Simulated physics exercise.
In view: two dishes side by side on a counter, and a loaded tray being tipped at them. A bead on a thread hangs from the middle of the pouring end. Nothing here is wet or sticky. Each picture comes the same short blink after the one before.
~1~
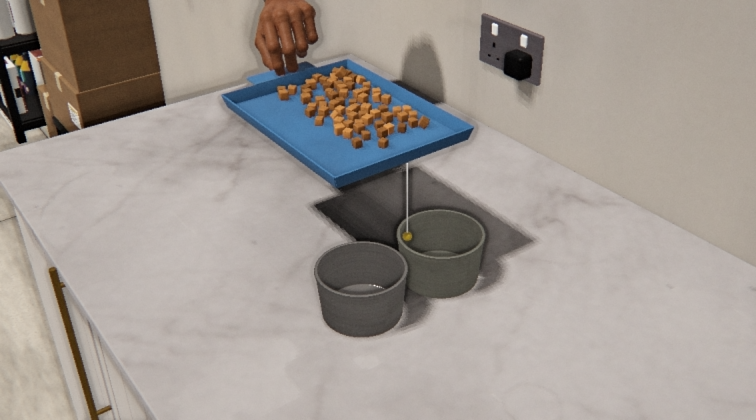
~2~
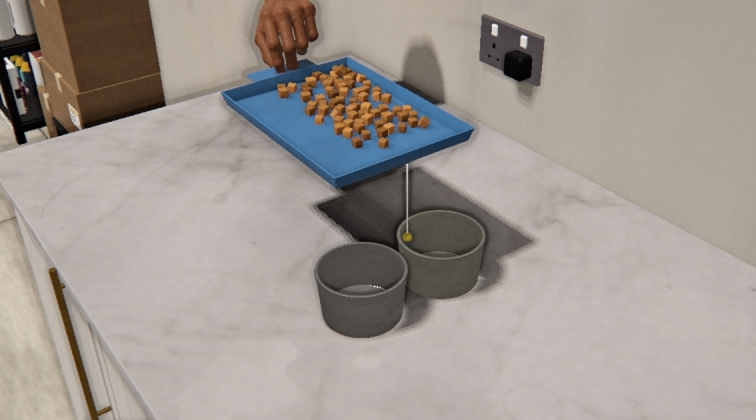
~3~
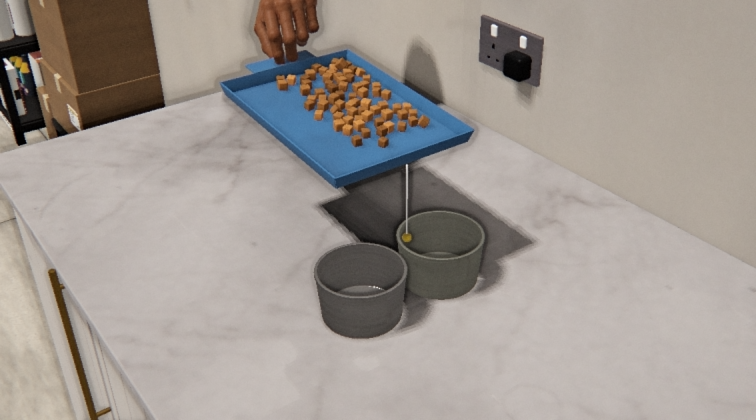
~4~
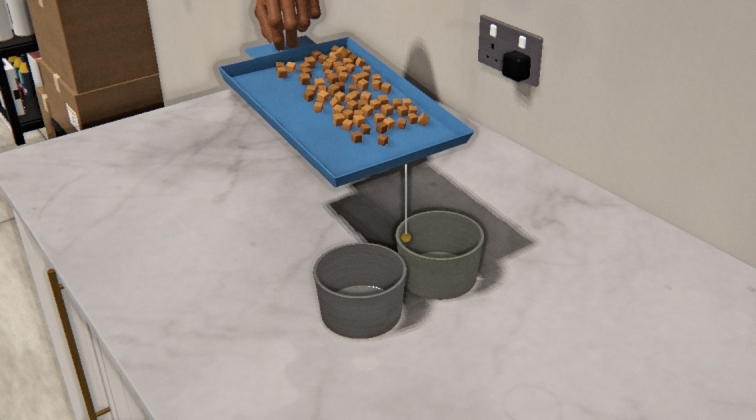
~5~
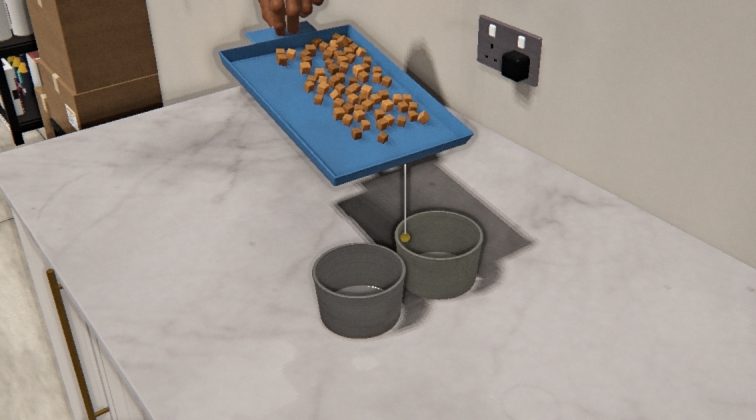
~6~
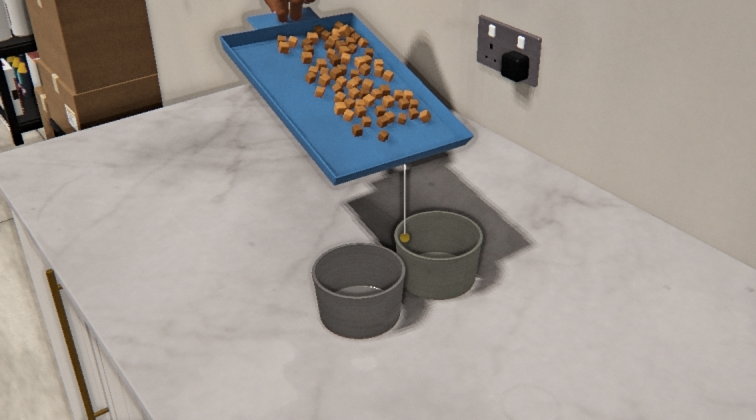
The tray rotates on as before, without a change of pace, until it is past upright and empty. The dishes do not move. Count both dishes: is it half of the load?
The two hold under half of the load.
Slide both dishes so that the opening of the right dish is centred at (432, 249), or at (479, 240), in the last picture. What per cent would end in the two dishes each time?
Near 30 % and 80 %.
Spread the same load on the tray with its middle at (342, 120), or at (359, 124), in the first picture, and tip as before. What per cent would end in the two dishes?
About 20 and 20 per cent.
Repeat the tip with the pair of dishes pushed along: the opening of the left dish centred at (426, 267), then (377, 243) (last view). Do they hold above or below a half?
One: More than half. Two: Below a half.
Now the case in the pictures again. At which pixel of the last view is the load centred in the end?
Close to (488, 302).
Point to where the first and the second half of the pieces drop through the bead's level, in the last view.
At about (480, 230), then at (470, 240).
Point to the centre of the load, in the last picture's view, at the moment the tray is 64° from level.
Around (430, 121).
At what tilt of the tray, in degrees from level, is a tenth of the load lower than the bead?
Roughly 85°.
Just after the last frame, tray tipped steeply; almost all on the tray; just a few in the right dish; just a few in the air.
A moment on, tray tipped past a quarter turn; the larger part on the tray; just a few in the right dish; about a tenth outside both; about a tenth in the air.
Further on, tray tipped past a quarter turn; roughly a quarter in the right dish; the larger part outside both.
When it is over, tray tipped past a quarter turn; not one in the left dish; roughly a quarter in the right dish; the larger part outside both.
